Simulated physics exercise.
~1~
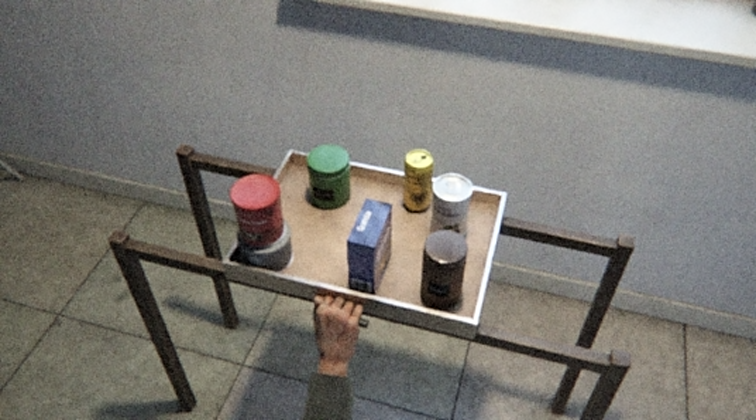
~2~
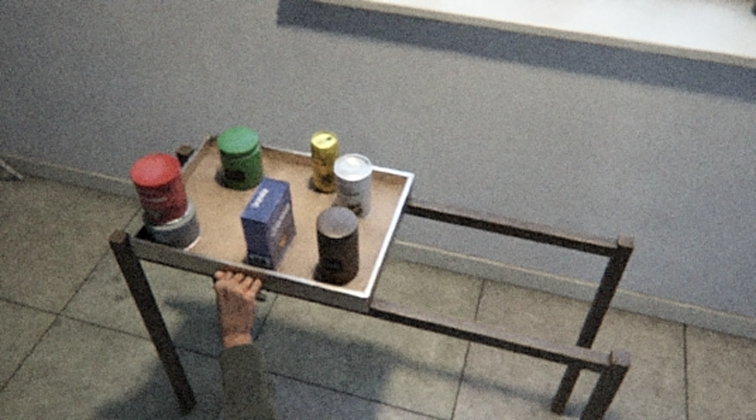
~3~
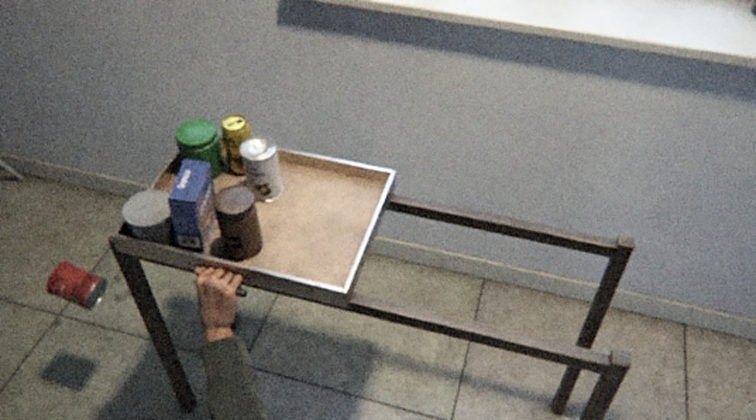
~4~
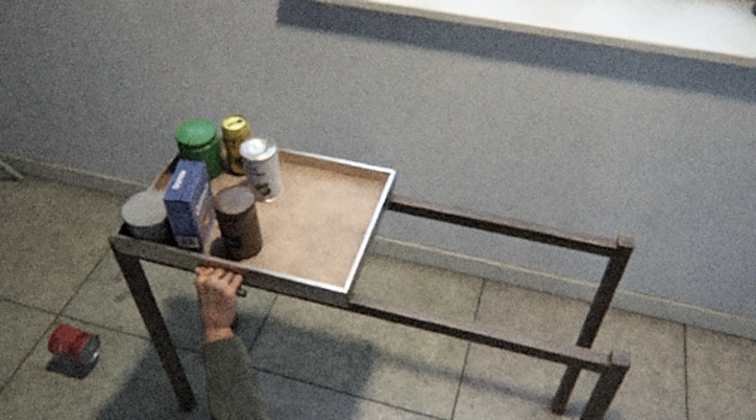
To begin with, a shallow tray rests on a dark metal frame, holding a green jar, a yellow can, a white tin, a brown jar, a blue packet and a red tin stacked on a grey tub. A hand grips the near edge and moves the tray left along the rails, carrying everything with it. The tray reaches the left end, and the items end up bunched toward its left side, still upright. The red tin leaves the tray and drops past its left side. Finally, the red tin is down near the floor, while the others remain on the motionless tray.
